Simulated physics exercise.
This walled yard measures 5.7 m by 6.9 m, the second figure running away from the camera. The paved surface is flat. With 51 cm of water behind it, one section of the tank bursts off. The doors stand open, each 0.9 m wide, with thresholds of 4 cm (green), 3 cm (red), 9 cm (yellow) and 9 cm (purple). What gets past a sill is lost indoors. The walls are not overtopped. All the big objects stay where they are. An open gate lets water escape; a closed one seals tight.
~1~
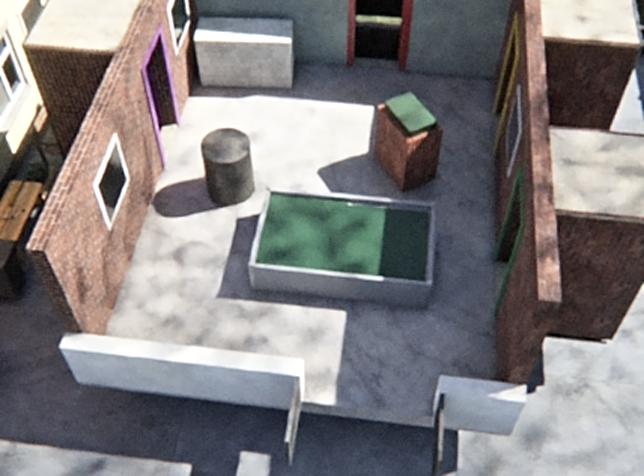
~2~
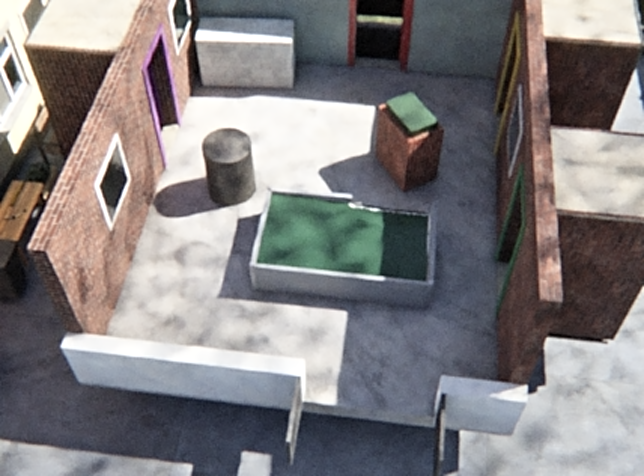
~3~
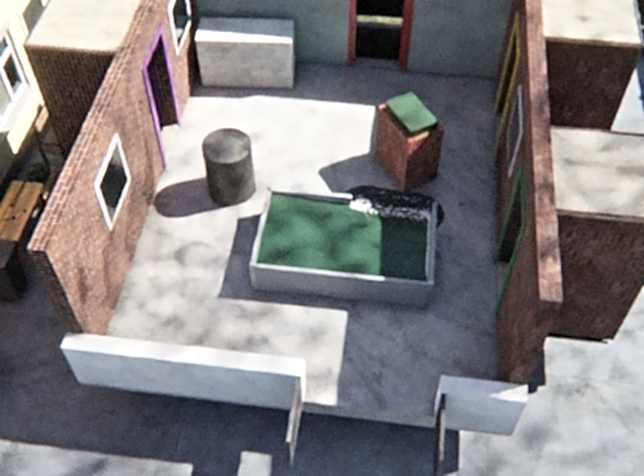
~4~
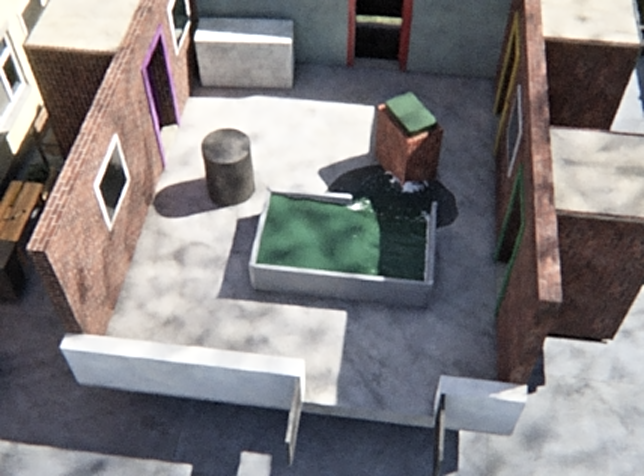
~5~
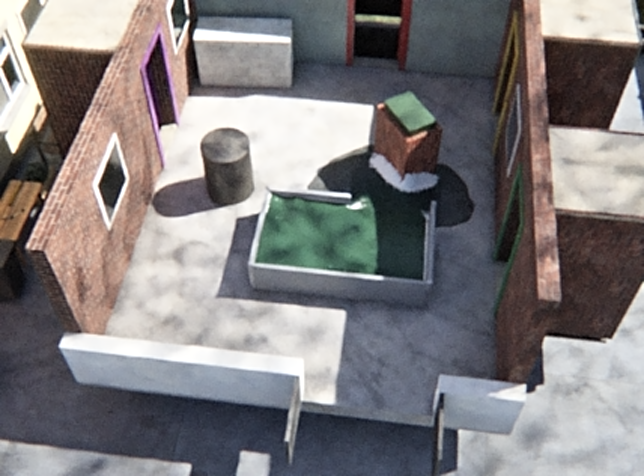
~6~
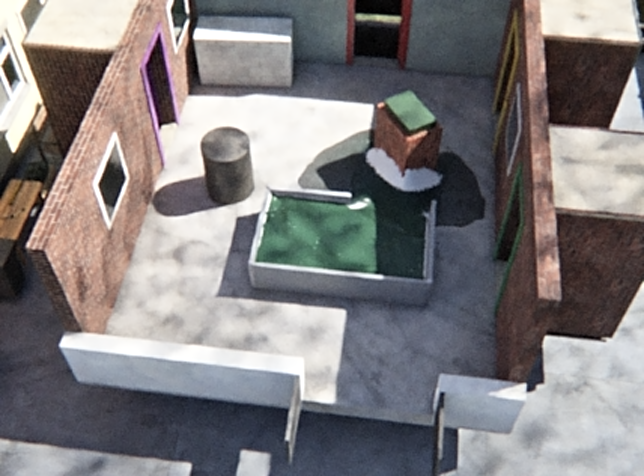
At the start, a rectangular tank of green water sits whole in a walled yard with a dark cylinder and a brick block nearby. Part of its far side then breaks away, and water pours out through the gap. The dark puddle spreads across the paving, surrounding the block's base with white foam.
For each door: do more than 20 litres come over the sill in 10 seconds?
The water let in: At the green door it stays under the limit; at the red door it exceeds the limit; at the yellow door it does not reach the limit; at the purple door it does not reach the limit.
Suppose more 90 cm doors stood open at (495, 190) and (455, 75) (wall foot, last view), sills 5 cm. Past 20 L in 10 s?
In that order: Over, above.
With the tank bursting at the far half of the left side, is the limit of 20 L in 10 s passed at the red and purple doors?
Then: Red under, purple below.
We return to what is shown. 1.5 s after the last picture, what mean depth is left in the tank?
About 27 cm.
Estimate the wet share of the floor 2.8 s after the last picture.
Near 60 per cent is wet.
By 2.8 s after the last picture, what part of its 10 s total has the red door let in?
About 15 per cent.
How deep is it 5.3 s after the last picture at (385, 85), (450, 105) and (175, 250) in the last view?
In that order: 6, 6 and 2 cm.
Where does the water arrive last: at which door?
It is the purple one.
Then, 0.7 s after the last picture water covers 20 % of the floor and is deepest (36 cm) near (404, 198); green door not reached, red door not reached, yellow door 7 cm at the sill, 0 L in, purple door not reached.
Then, 1.5 s after the last picture water covers 40 % of the floor and is deepest (29 cm) near (404, 198); green door not reached, red door 4 cm at the sill, 1 L in, yellow door 11 cm at the sill, 0 L in, purple door not reached.
Then, 2.8 s after the last picture water covers 60 % of the floor and is deepest (20 cm) near (404, 198); green door 3 cm at the sill, 0 L in, red door 10 cm at the sill, 11 L in, yellow door 8 cm at the sill, 2 L in, purple door 11 cm at the sill, 0 L in.
Then, 5.3 s after the last picture water covers 75 % of the floor and is deepest (16 cm) near (230, 56); green door 2 cm at the sill, 0 L in, red door 6 cm at the sill, 45 L in, yellow door 4 cm at the sill, 3 L in, purple door 7 cm at the sill, 2 L in.
Then, 9.3 s after the last picture water covers 95 % of the floor and is deepest (9 cm) near (238, 94); green door 2 cm at the sill, 0 L in, red door 7 cm at the sill, 71 L in, yellow door 6 cm at the sill, 3 L in, purple door 8 cm at the sill, 7 L in.
